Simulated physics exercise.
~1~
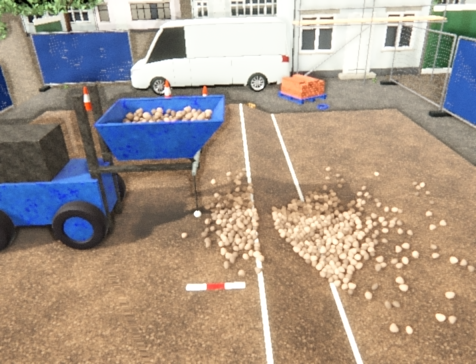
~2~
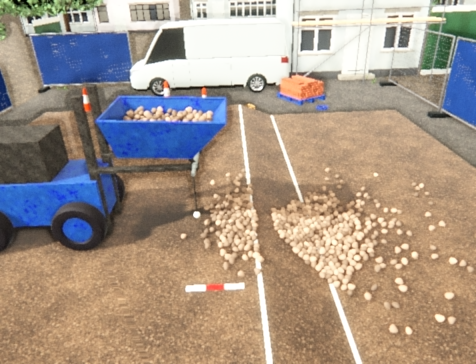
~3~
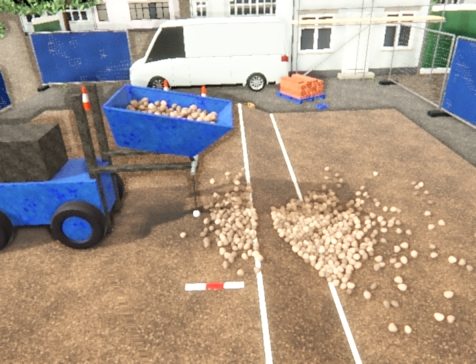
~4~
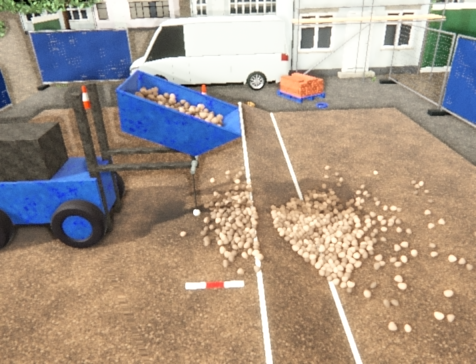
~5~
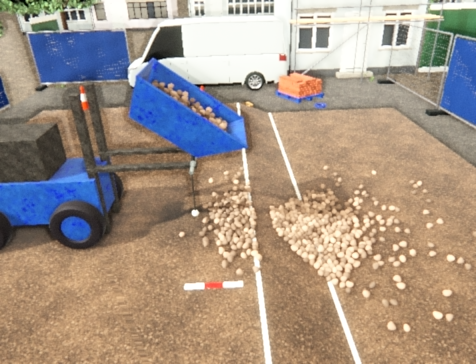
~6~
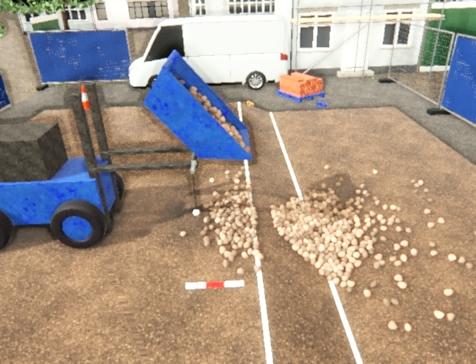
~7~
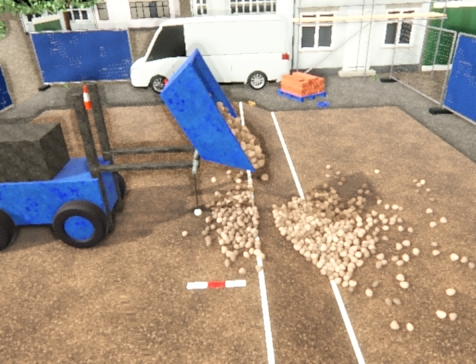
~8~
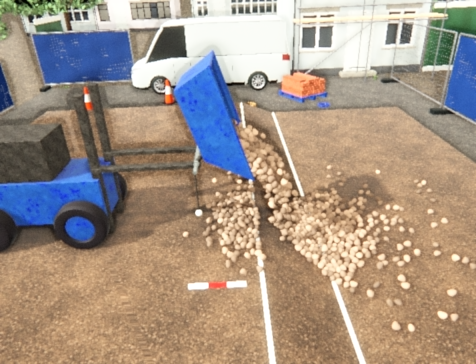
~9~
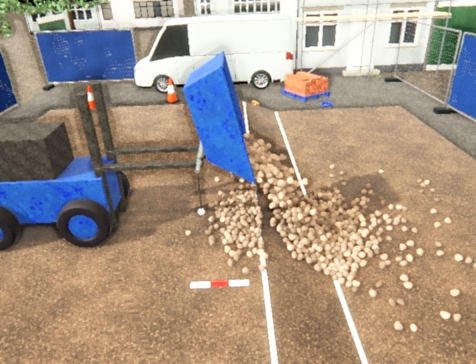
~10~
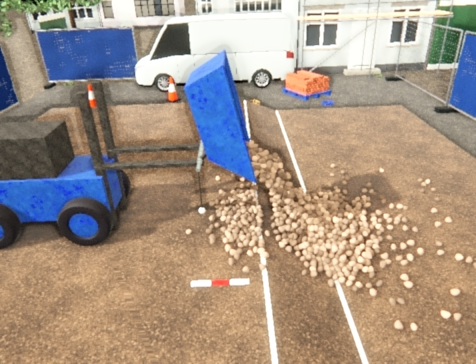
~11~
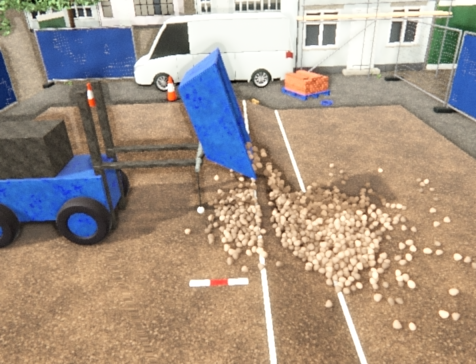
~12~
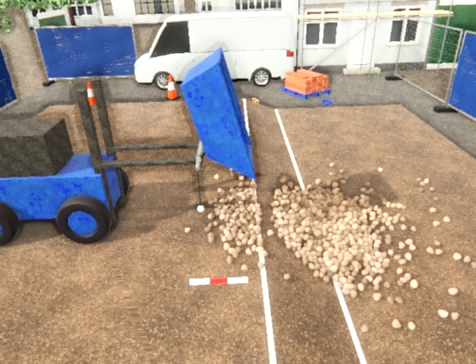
On a building site, a forklift tips its blue skip, emptying round stones onto scattered ones.
